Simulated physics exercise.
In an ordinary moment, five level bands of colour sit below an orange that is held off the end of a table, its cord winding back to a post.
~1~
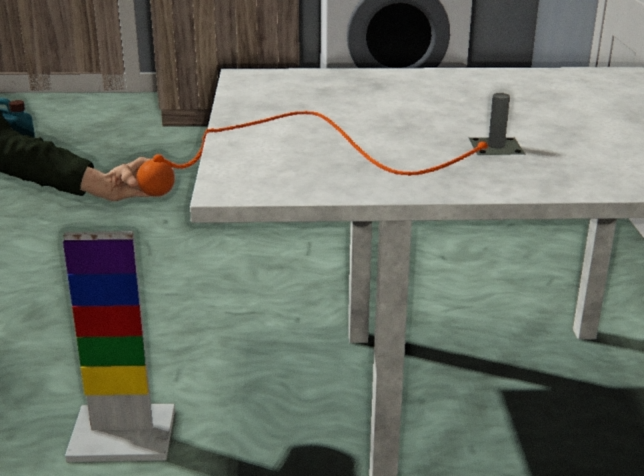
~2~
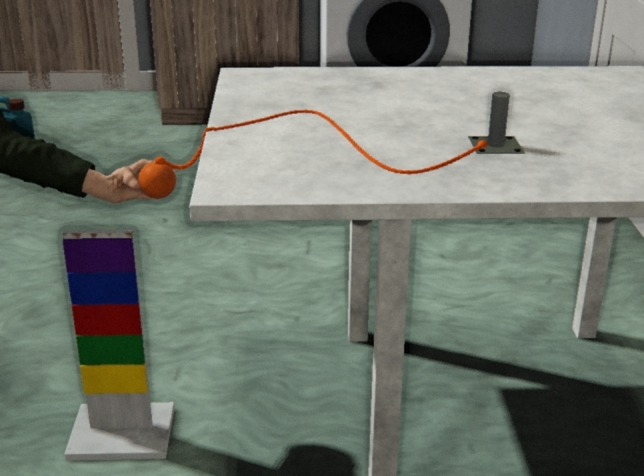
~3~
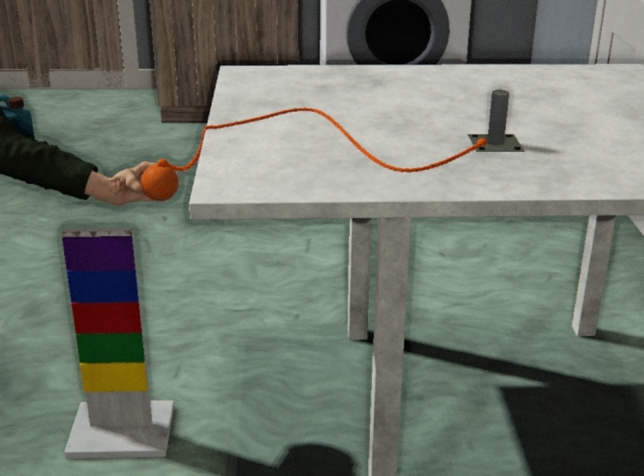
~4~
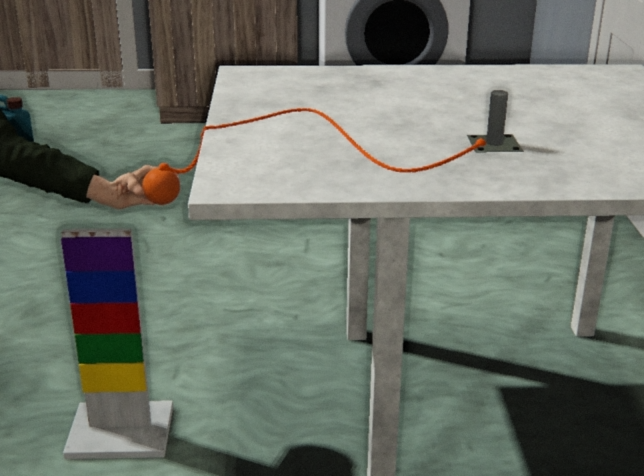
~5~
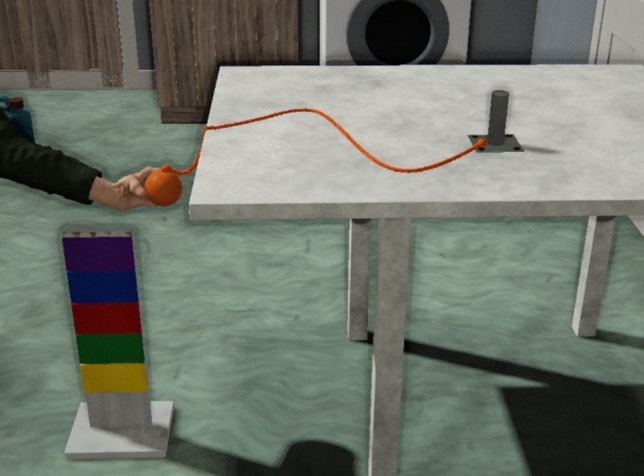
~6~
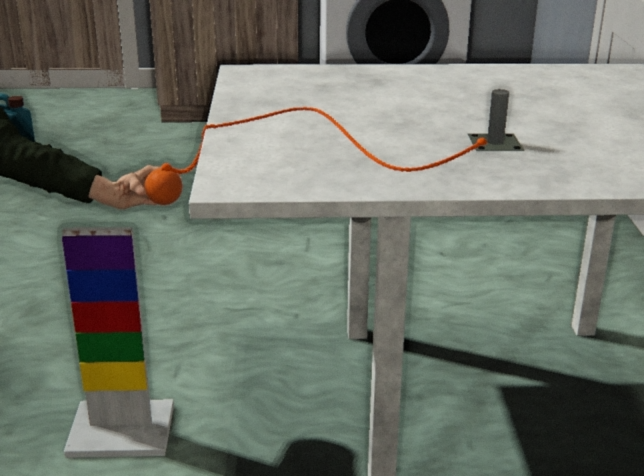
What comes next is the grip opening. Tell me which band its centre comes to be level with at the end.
Its centre comes to be level with the green band.
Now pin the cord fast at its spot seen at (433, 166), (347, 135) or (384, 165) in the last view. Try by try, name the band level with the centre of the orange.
Going through them one at a time, the answers are red; blue; red.
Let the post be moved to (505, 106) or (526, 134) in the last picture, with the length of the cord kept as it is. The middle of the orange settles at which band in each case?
For the first it would be red, for the second red.
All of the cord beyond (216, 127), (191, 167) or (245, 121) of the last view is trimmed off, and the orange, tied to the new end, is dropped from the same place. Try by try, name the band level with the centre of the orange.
Result per try - blue; red; purple.
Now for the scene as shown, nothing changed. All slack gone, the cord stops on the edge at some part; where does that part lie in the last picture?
Near (327, 116).
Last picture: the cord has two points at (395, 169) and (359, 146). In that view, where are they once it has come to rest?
First one close to (359, 142), second close to (292, 142).
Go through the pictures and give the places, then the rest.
The first frame shows orange (156, 178); purple (100, 258); blue (103, 291); red (107, 322); green (111, 353); yellow (115, 382).
The second frame shows orange (158, 180); cord through (460, 157) (385, 167) (346, 135) (302, 112) (228, 128).
The third frame shows orange (160, 182).
The fourth frame shows orange (161, 186); cord through (459, 156) (384, 166) (344, 134) (300, 110) (226, 126).
The fifth frame shows orange (164, 188).
The sixth frame shows orange (164, 187); cord through (460, 155) (385, 165) (345, 133) (301, 109) (227, 125).
A little later, orange near (253, 353); level with red.
Next, orange near (194, 351); level with green.
When it is over, orange near (217, 360); level with green. Its middle rests at the green band.
